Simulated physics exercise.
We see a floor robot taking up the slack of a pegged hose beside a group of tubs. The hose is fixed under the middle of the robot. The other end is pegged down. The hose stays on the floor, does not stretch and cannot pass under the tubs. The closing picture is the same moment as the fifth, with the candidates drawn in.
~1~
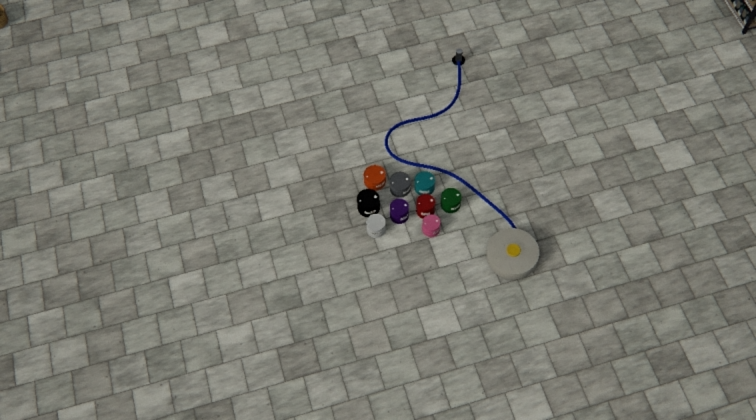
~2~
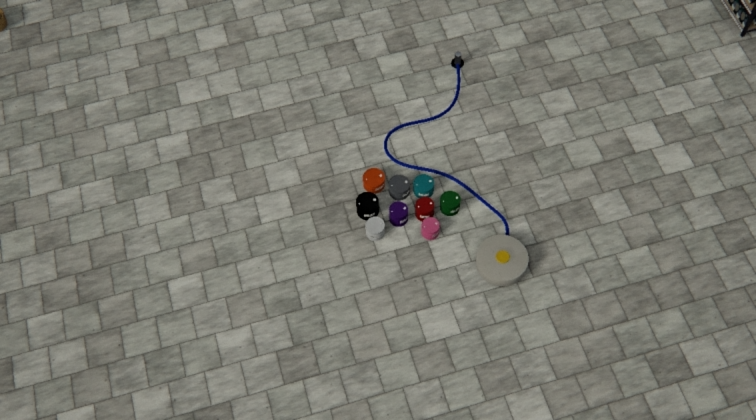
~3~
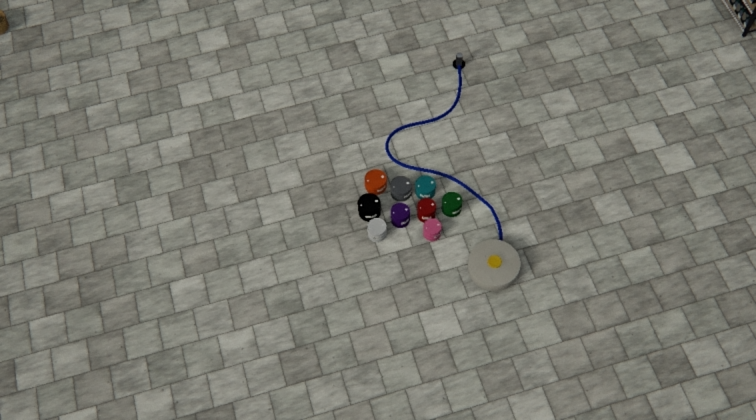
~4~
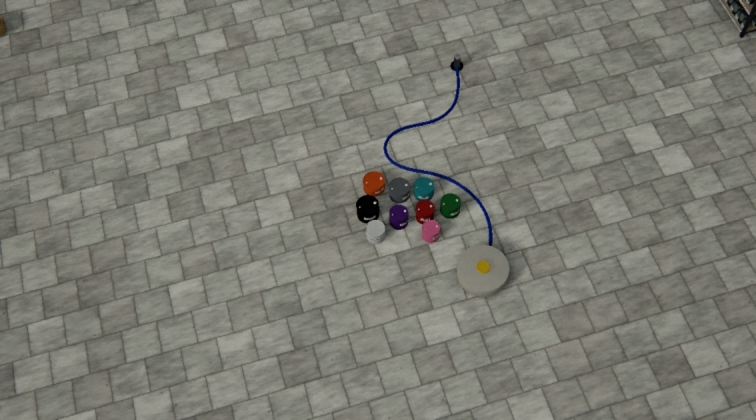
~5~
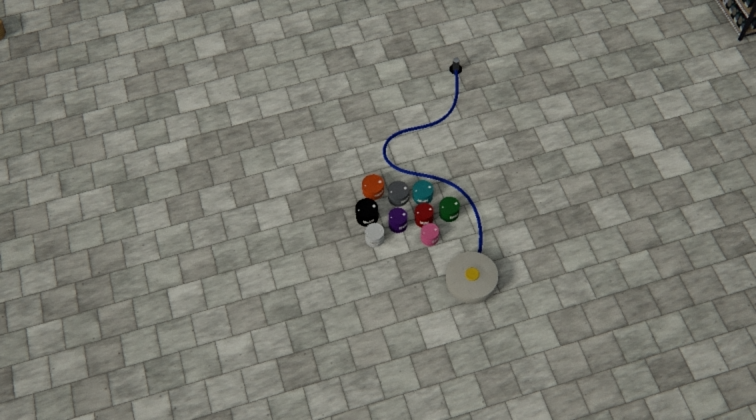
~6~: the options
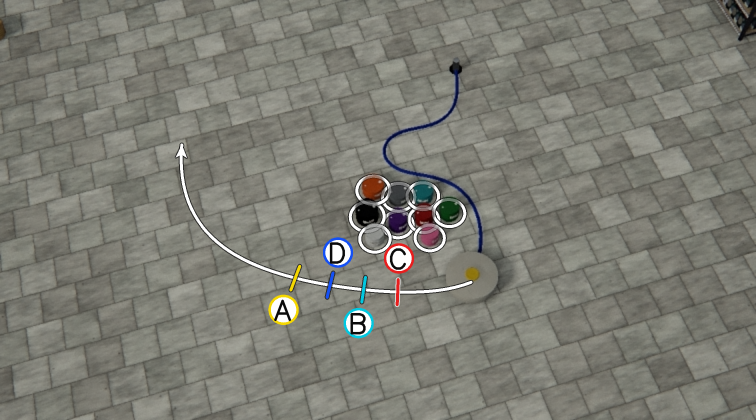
A pale round floor robot with a yellow centre sits right of the middle on grey paving of staggered slabs, seen from high above at a slant. A blue hose curves from it up to a dark peg near the top, passing a cluster of orange, grey, turquoise, black, purple, red, green, white and pink tubs. The robot glides a short way down and left, bending the hose's lower end, while the tubs stay put and the view shifts very slightly.
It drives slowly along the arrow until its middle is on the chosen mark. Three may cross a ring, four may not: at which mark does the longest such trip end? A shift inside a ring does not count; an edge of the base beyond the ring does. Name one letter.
Up to mark A.
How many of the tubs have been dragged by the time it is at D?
By then, none.
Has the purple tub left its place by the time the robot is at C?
No.
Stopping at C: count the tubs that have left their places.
The count is none.
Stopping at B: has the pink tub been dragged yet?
No.
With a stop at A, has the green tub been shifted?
Yes.
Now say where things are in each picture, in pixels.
In the first frame, pink tub (431, 226); orange tub (375, 178); green tub (451, 201).
In the second frame, robot (502, 261); peg (458, 59).
In the third frame, robot (494, 266); red tub (426, 211).
In the fourth frame, robot (483, 271); grey tub (399, 191).
In the fifth frame, robot (472, 278); turquoise tub (423, 193); pink tub (430, 235); orange tub (373, 187).
On the marked copy, A at (295, 278); B at (364, 290); C at (398, 292); D at (330, 285); the route from (471, 282) via (272, 271) to (182, 145).
With A. Early on, robot (411, 288).
Further on, robot (346, 284).
At the end, robot (294, 274); red tub (423, 213); pink tub (421, 230); green tub (440, 207); two over the rings.
As for the rest, B is within the limit but short; C is within the limit but short; D is within the limit but short.
